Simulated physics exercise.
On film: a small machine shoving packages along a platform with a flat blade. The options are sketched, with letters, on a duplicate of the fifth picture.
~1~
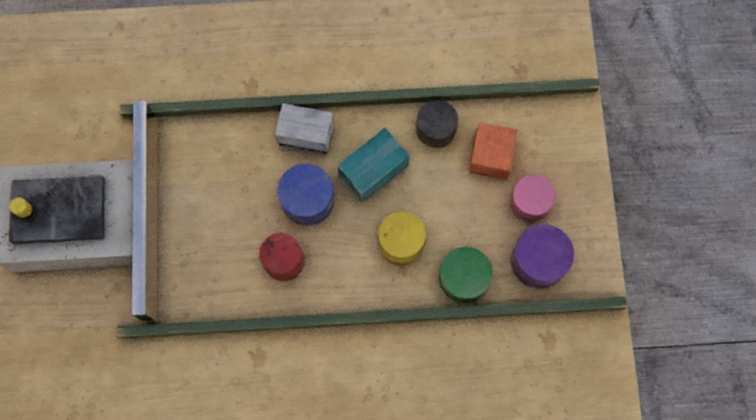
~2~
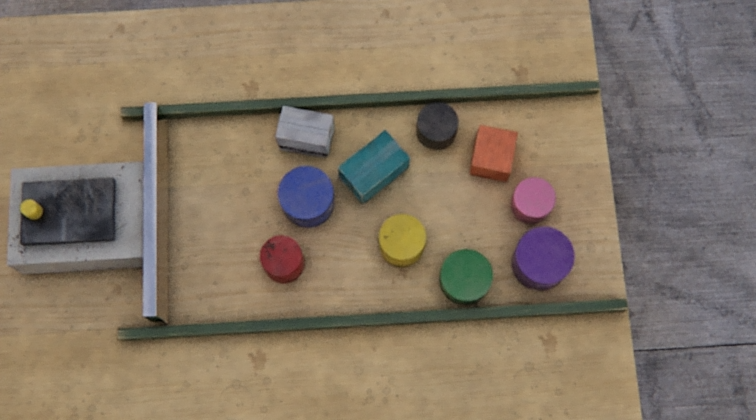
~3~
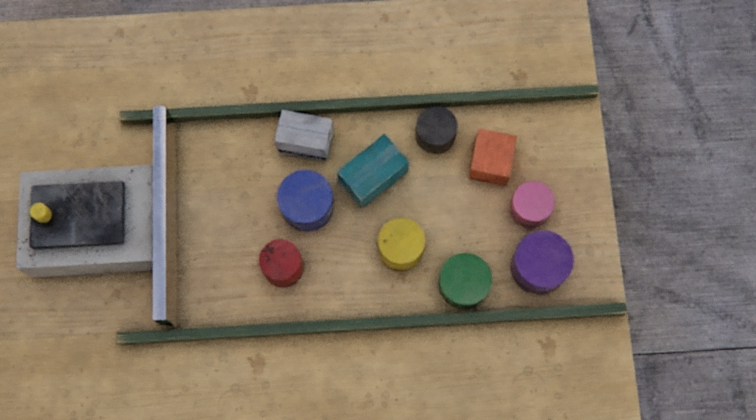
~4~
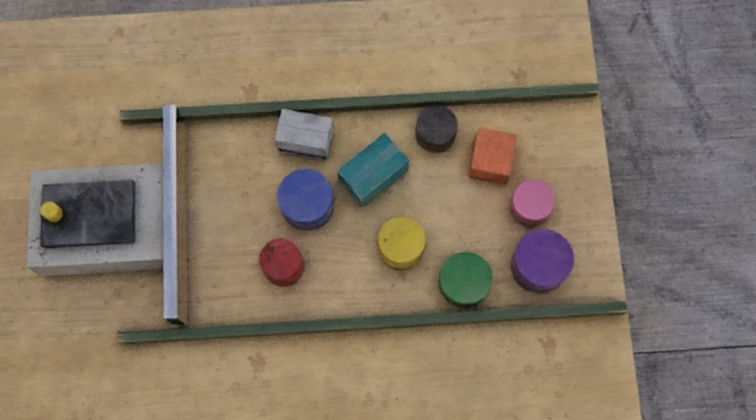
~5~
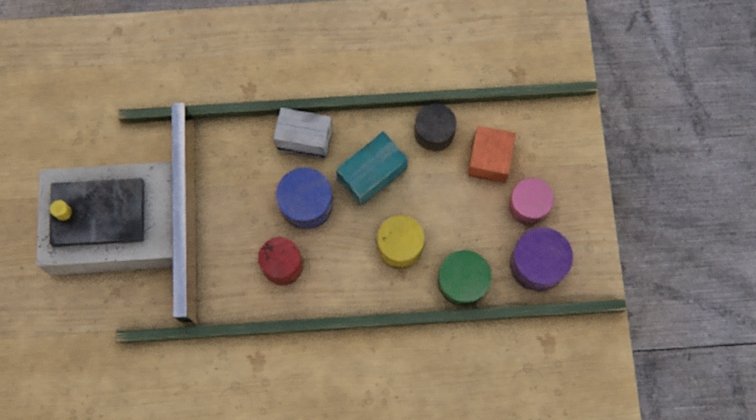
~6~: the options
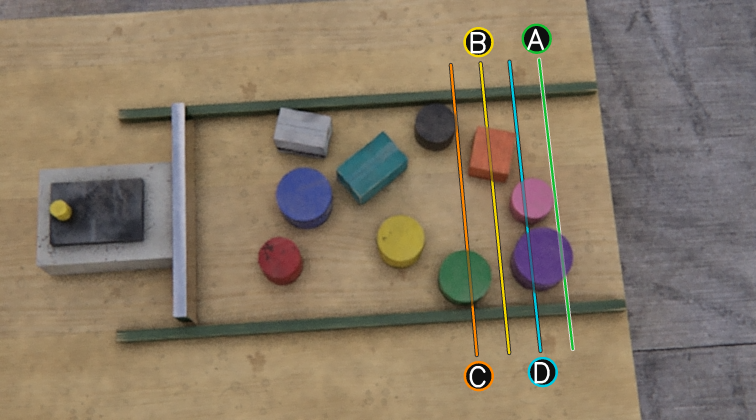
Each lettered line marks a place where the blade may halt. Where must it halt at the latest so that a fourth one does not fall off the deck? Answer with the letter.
D.
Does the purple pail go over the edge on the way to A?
By then, yes.
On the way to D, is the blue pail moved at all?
Yes.
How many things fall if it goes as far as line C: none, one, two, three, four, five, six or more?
The count is none.
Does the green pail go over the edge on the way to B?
By then, no.
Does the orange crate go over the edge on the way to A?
Yes.
On the marked copy, A at (555, 198); B at (494, 202); C at (463, 204); D at (524, 200).
With D. Early on, robot (229, 203); white box (335, 128); red canister (336, 258).
Further on, robot (354, 196); purple pail (571, 260); orange crate (539, 159).
At the end, robot (452, 190); orange crate over the edge; purple pail over the edge; three fallen.
As for the rest, A drops seven; B is within the limit but short; C is within the limit but short.
